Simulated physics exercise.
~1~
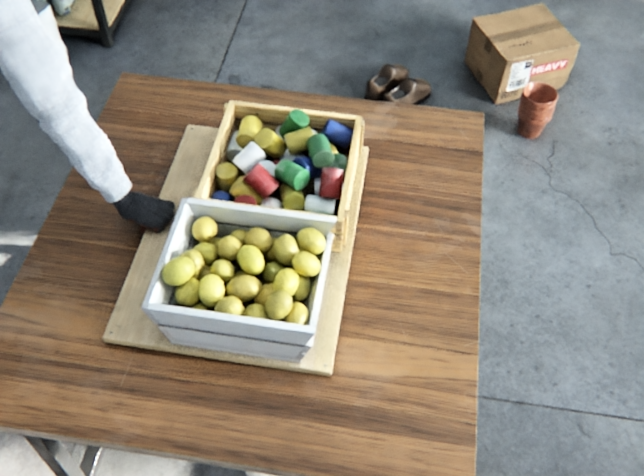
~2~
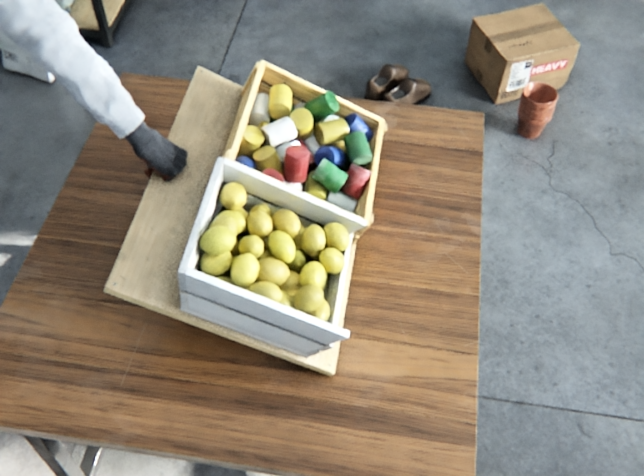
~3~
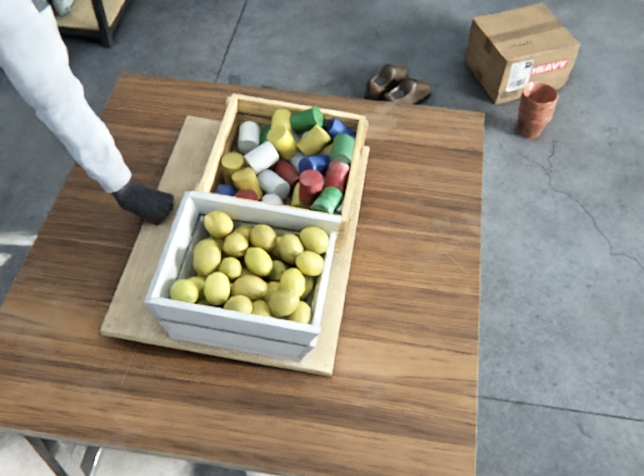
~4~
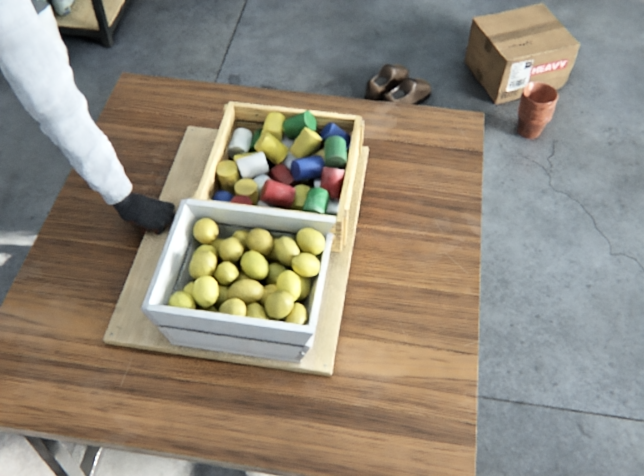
A worker's arm in a pale sleeve and dark glove reaches in from the left over a brown wooden table, seen from above. On a light board sit a wooden tray of red, green, blue, yellow and white cylinders and, nearer, a white tray heaped with lemons. A cardboard box, a terracotta pot and brown shoes rest on the grey floor behind. The gloved hand raises the board's left side, tilting both trays to the right as their contents shift. The hand then lowers it until the board lies flat again, with the lemons and cylinders still in their trays.
